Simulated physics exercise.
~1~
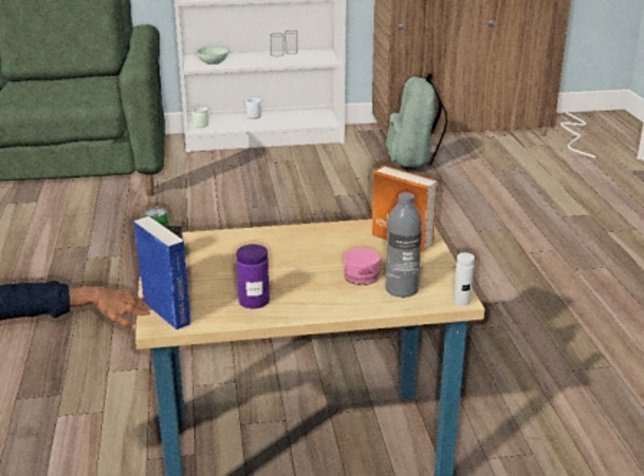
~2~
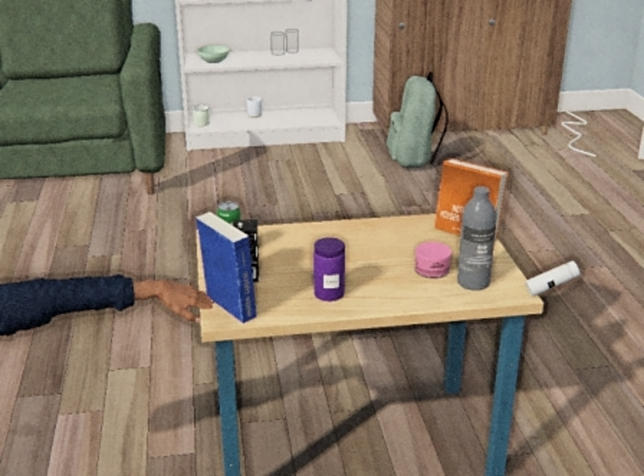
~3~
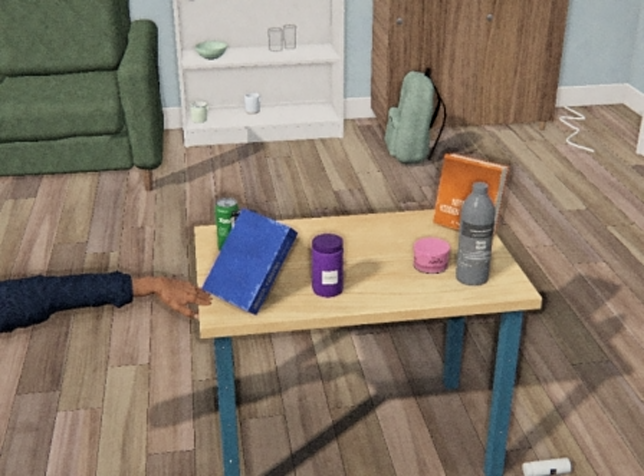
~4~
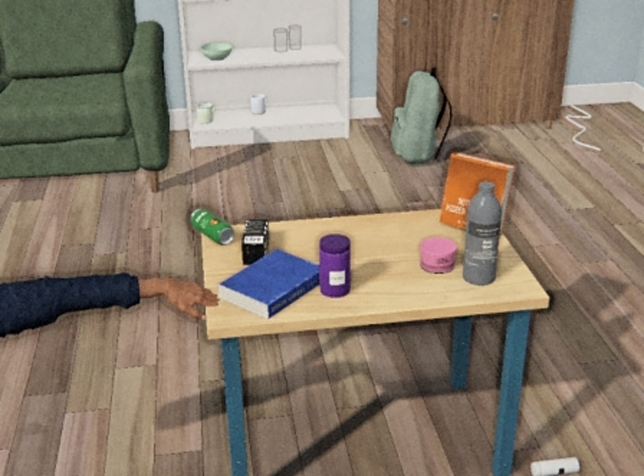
A light wooden table with blue legs stands in a living room, seen from slightly above, with a green sofa, white shelves and a backpack behind it. On top are a blue book and green can at the left, a purple jar in the middle, and a pink tub, grey bottle, orange book and white shaker at the right. Beside an outstretched hand at the left edge, the table shifts right, and the shaker tips off the right side onto the floor. The blue book leans over and falls flat. The green can and a black carton end up tipped, while the jar, tub and bottle stay upright.
